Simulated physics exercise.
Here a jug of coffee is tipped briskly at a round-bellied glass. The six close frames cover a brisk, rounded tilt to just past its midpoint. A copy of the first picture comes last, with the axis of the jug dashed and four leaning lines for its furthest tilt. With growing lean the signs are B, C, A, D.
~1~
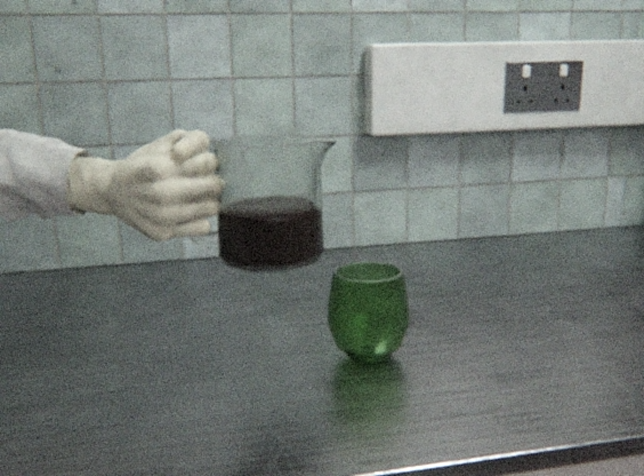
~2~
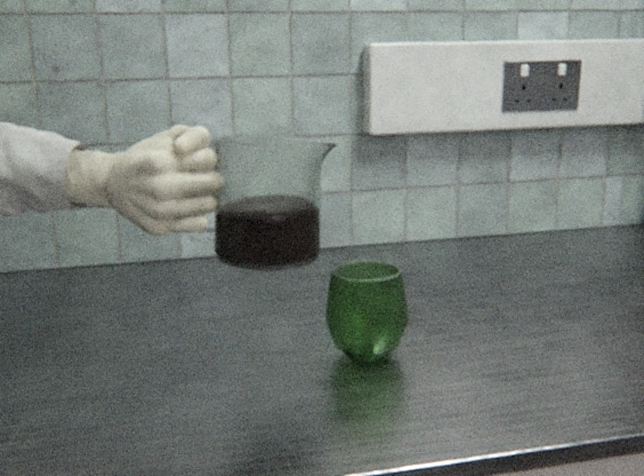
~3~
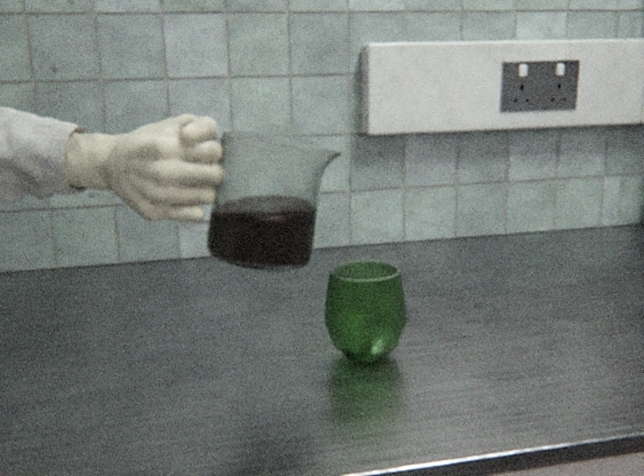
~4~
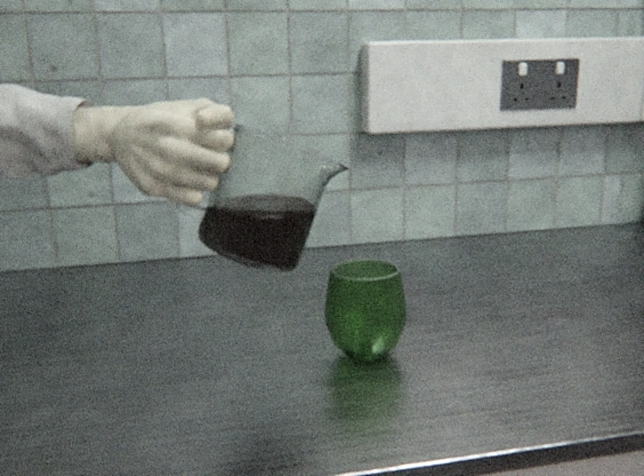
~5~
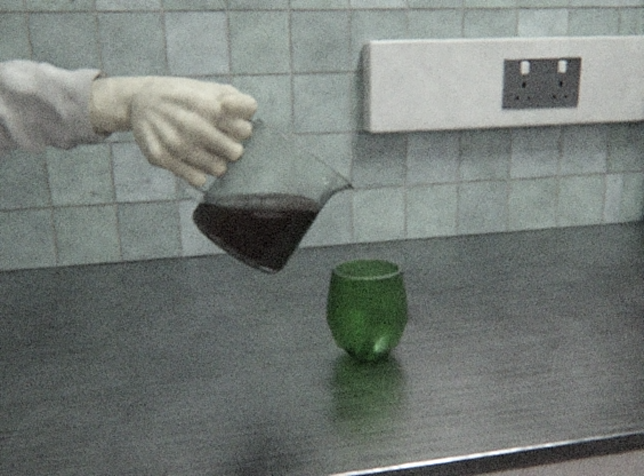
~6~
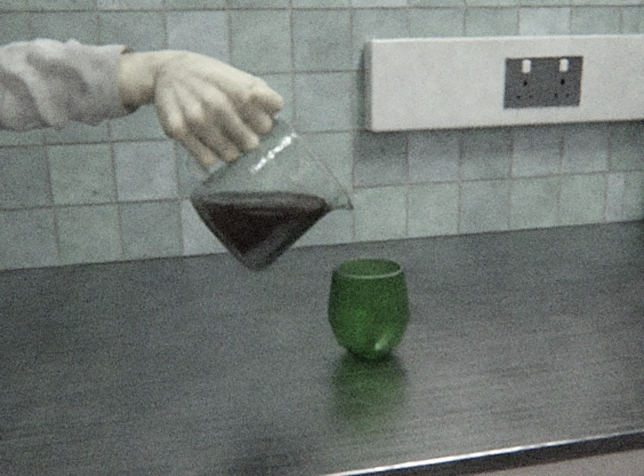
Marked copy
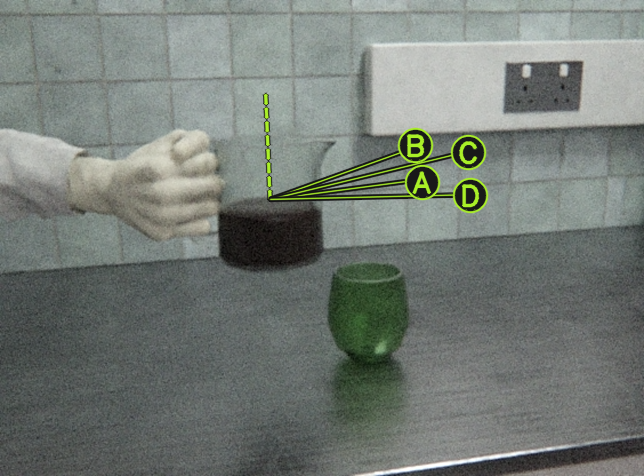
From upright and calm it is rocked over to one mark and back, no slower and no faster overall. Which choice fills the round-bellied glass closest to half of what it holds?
The best tilt is B.
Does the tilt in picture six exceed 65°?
No, it does not.
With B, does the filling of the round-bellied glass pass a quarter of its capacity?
Yes.
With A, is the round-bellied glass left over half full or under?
Over.
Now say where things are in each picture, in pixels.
Upright, lip at (334, 141); rim of the round-bellied glass round (368, 270); nothing has left yet, in the first frame.
Tipped about 3°, lip at (335, 143); nothing has left yet, in the second frame.
Tipped about 10°, lip at (340, 152); nothing has left yet, in the third frame.
Tipped about 22°, lip at (347, 167); nothing has left yet, in the fourth frame.
Tipped about 36°, lip at (352, 187); nothing has left yet, in the fifth frame.
Tipped about 52°, lip at (352, 208); nothing has left yet, in the sixth frame.
On the marked copy, A at (404, 181); B at (399, 152); C at (451, 155); D at (453, 195).
With A, the round-bellied glass ends with about 76 % of what it can hold; 3 % of the coffee is spilt.
With B, the round-bellied glass ends with about 49 % of what it can hold.
With C, the round-bellied glass ends with about 65 % of what it can hold.
With D, the round-bellied glass ends with about 87 % of what it can hold; 5 % of the coffee is spilt.
